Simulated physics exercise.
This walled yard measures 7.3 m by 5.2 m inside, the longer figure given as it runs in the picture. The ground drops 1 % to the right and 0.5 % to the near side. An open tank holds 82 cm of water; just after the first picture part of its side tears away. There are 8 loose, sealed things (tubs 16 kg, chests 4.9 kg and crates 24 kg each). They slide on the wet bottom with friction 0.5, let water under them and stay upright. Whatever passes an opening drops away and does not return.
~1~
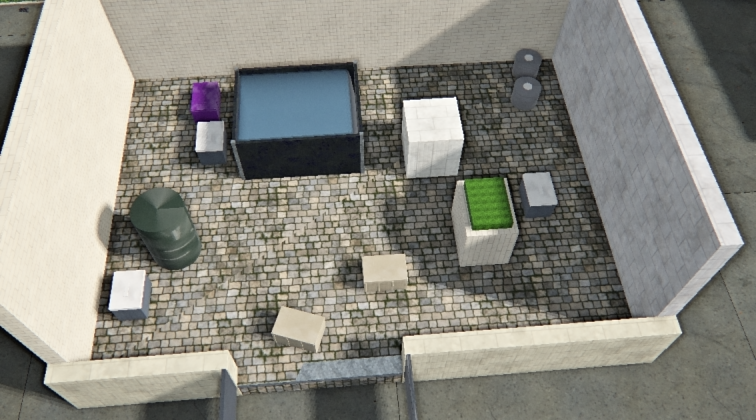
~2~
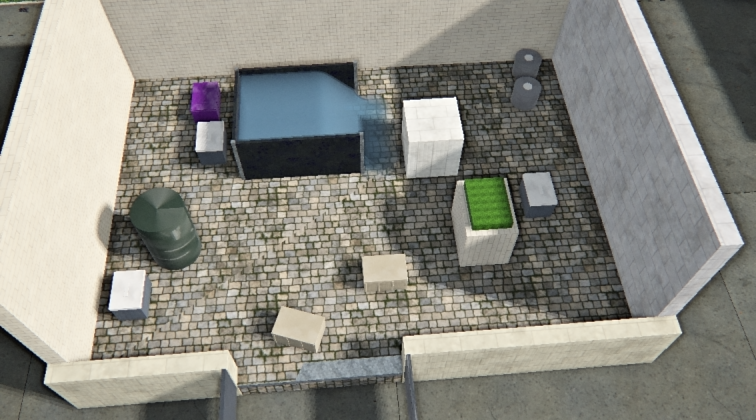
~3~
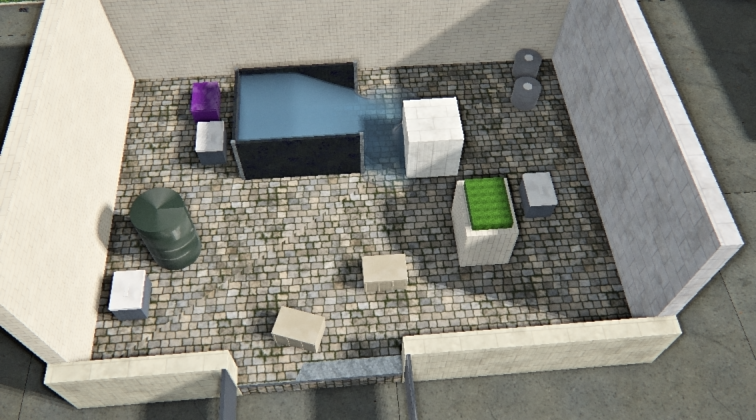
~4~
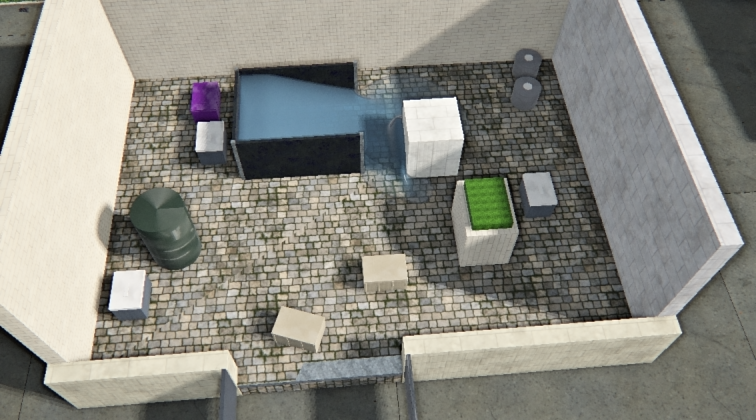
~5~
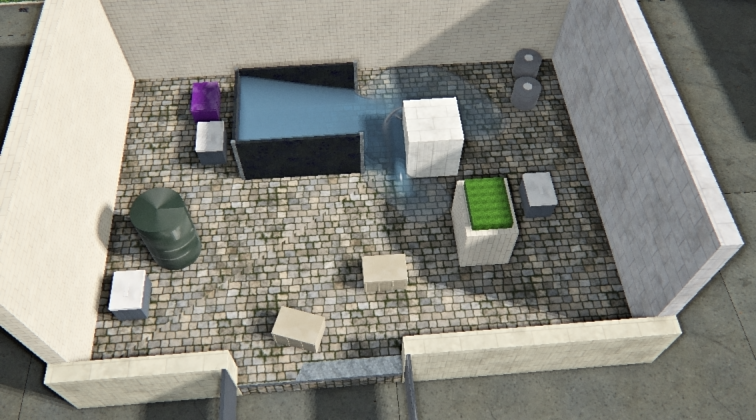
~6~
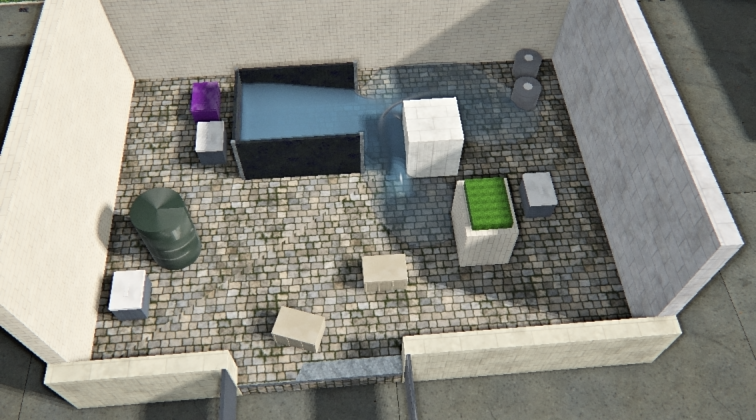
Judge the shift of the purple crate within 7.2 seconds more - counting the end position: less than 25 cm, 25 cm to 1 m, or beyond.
Purple crate barely shifts.
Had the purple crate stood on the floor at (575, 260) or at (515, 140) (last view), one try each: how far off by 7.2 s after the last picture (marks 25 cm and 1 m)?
In turn: It gets carried off; it gets carried off.
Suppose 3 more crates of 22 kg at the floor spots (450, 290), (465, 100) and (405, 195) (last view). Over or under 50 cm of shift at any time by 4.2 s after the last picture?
In turn: More, more, more.
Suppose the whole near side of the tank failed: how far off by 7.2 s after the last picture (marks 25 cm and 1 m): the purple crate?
Then the purple crate stays put.
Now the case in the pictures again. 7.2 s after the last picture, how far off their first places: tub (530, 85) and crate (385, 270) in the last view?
In that order: 250 cm, 140 cm.
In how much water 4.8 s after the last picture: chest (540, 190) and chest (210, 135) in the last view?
Roughly 15 and 0 cm.
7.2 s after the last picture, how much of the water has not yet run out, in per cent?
Some 94 per cent remains.
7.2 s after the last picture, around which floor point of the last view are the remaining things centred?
Around (320, 248).
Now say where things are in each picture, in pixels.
In the first frame, the purple crate at (204, 96), on the bottom; 2.4 m2 under water; 0 of 8 have shifted.
In the second frame, the purple crate at (204, 96) rests on the ground; water covers 3.3 m2; 0 of 8 have shifted.
In the third frame, the purple crate at (204, 96) rests on the ground; water covers 4.2 m2; 0 of 8 have shifted.
In the fourth frame, the purple crate at (204, 96), on the bottom; water covers 5.3 m2; 0 of 8 have shifted.
In the fifth frame, the purple crate at (204, 96) rests on the ground; water covers 6.7 m2; 0 of 8 have shifted.
In the sixth frame, the purple crate at (204, 96), on the bottom; water covers 8.4 m2; 0 of 8 have shifted.
Then, 0.9 s after the last picture the purple crate is near (204, 96), 0.0 m from its start, aground; 0 of 8 are out; 2 afloat.
Then, 2.8 s after the last picture the purple crate is near (204, 96), 0.0 m from its start, aground; 0 of 8 are out; 1 afloat.
Then, 4.8 s after the last picture the purple crate is near (204, 96), 0.0 m from its start, aground; 0 of 8 are out; 2 afloat.
Then, 7.2 s after the last picture the purple crate is near (204, 96), 0.0 m from its start, aground; 0 of 8 are out; 2 afloat.
